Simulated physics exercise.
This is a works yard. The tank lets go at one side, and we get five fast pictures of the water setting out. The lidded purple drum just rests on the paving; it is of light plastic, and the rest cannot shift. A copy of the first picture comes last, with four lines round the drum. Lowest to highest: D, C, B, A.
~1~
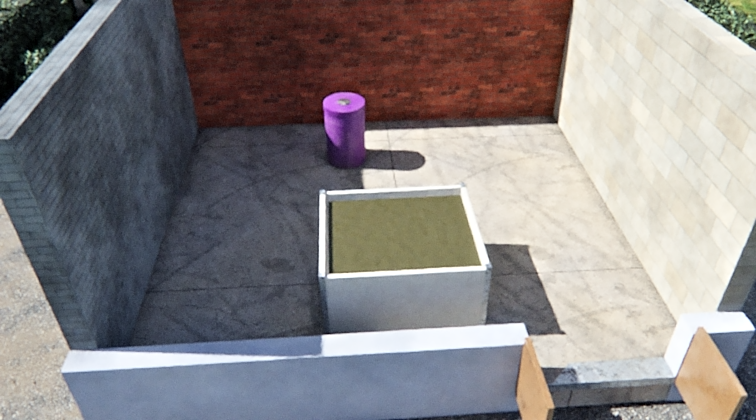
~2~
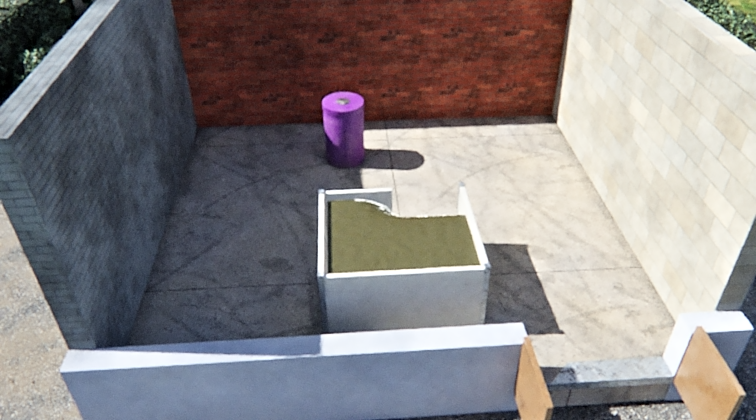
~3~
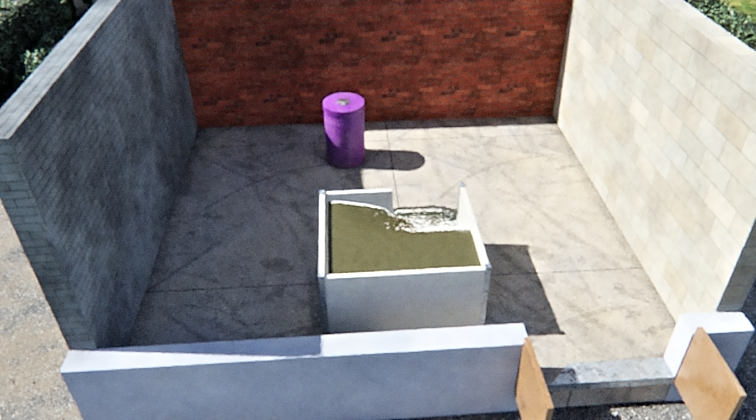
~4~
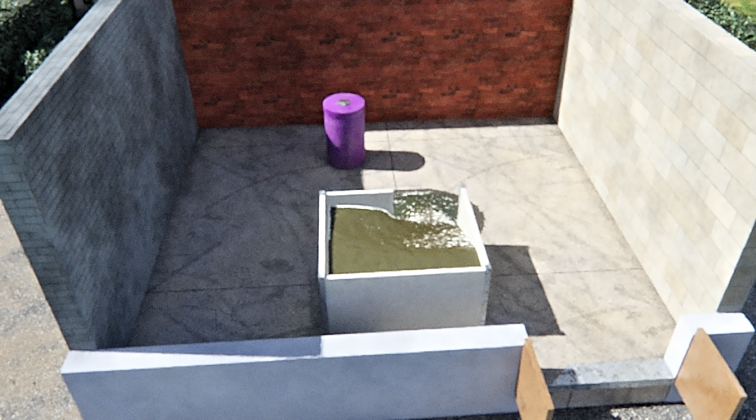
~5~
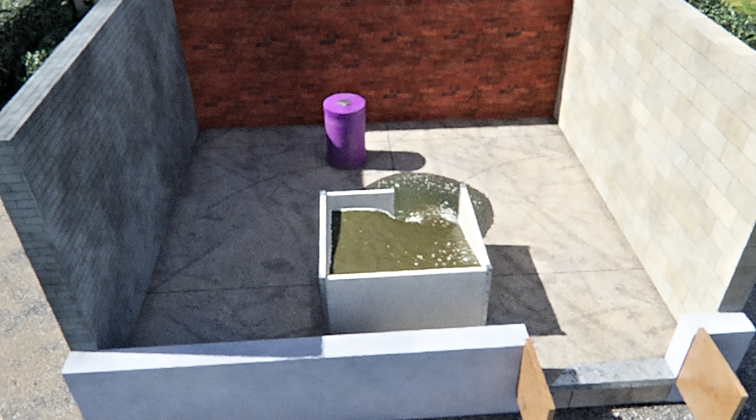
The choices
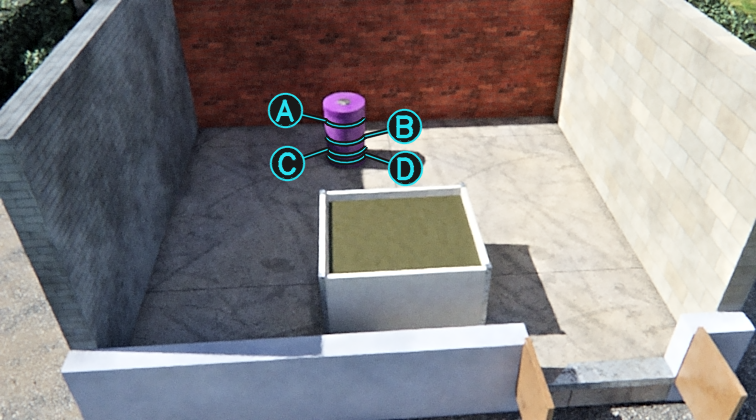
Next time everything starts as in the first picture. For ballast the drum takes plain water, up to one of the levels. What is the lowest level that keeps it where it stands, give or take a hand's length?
C will do.
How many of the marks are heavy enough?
Three of the four.
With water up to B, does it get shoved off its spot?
No, that is safe.
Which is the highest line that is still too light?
It is D.
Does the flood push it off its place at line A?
No.
On the marked copy, A at (345, 126); B at (346, 144); C at (346, 155); D at (347, 162); from the bottom up D, C, B, A.
Choosing A, it does not move.
Choosing B, it does not move.
Choosing C, it does not move.
Choosing D, it is pushed about half its own width away.
